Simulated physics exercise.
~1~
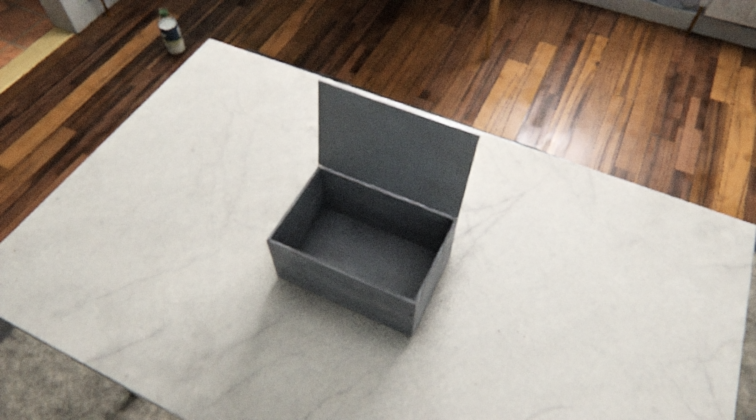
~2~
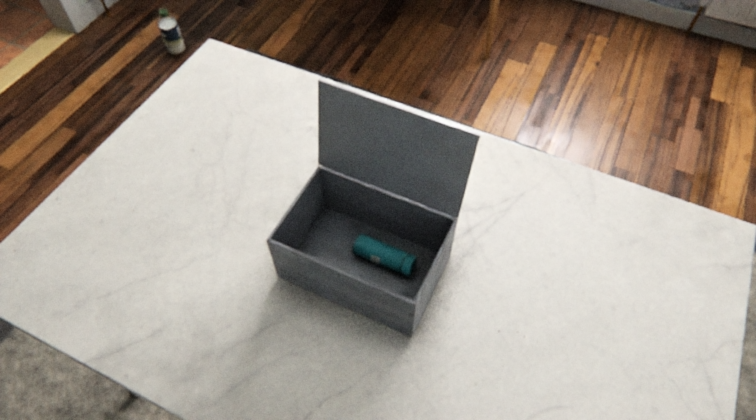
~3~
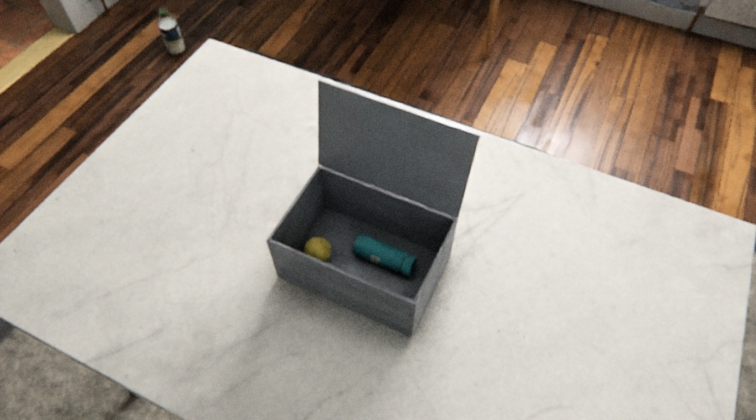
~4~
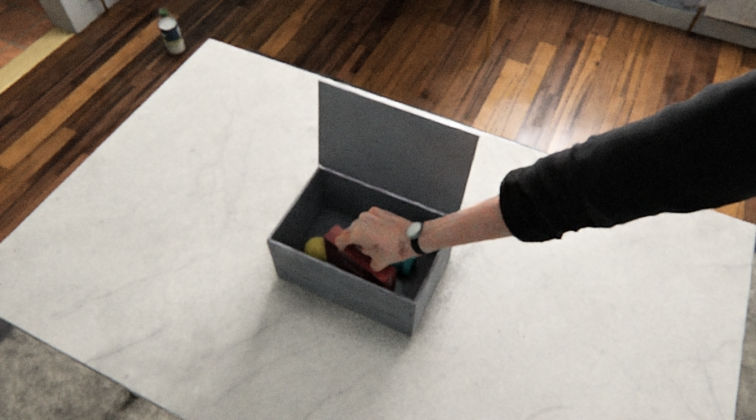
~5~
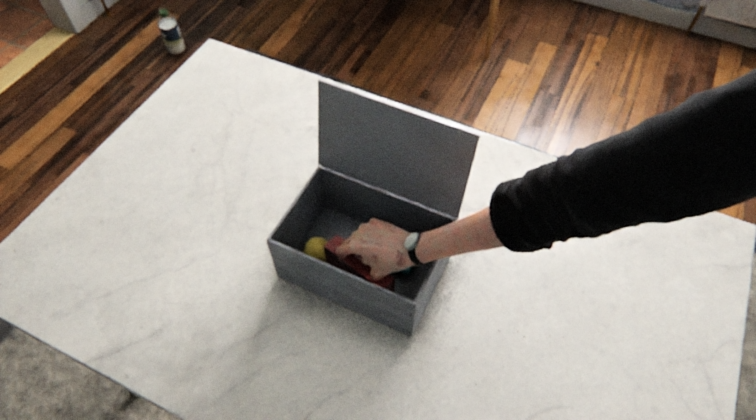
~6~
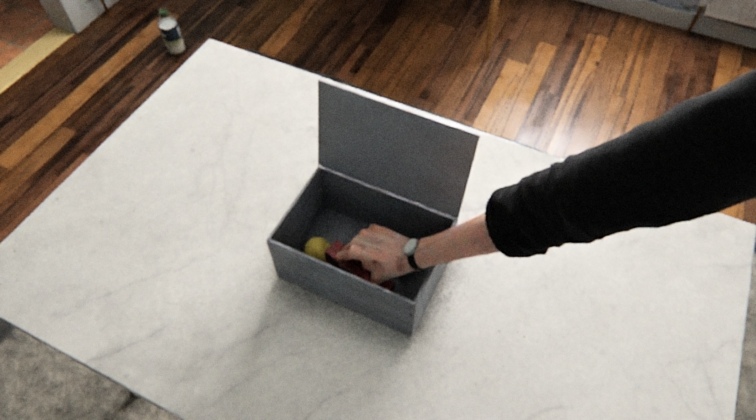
A teal cylinder appears in an empty, open grey box on a pale marbled table, followed by a small yellow ball to its left. Then a dark-sleeved arm reaches in from the right, its hand lowering a red packet slightly deeper among them and still gripping it.
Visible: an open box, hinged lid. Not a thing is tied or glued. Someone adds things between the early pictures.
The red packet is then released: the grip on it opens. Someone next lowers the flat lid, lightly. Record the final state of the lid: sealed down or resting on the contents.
Turns out there's room for the lid.
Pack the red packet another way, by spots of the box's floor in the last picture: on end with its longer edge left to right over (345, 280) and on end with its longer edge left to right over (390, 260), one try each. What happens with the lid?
Lid: First try open, second try closed.
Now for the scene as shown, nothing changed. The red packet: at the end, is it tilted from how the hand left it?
As it turns out, the red packet keeps its original angle.
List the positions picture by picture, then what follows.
The last thing is not in view yet, in the first frame.
The last thing is not in view yet, in the second frame.
The last thing is not in view yet, in the third frame.
On its way; red packet (360, 264), in the fourth frame.
On its way, in the fifth frame.
Put in, still held, in the sixth frame.
Then, 1.30 s past the last view, lid 80° above the rim.
Then, 1.70 s past the last view, lid 46° above the rim.
Then, 2.00 s past the last view, lid 7° above the rim.
Finally, lid shut; all 3 still in place. Final places as the last picture's camera would see them, red packet near (360, 277).
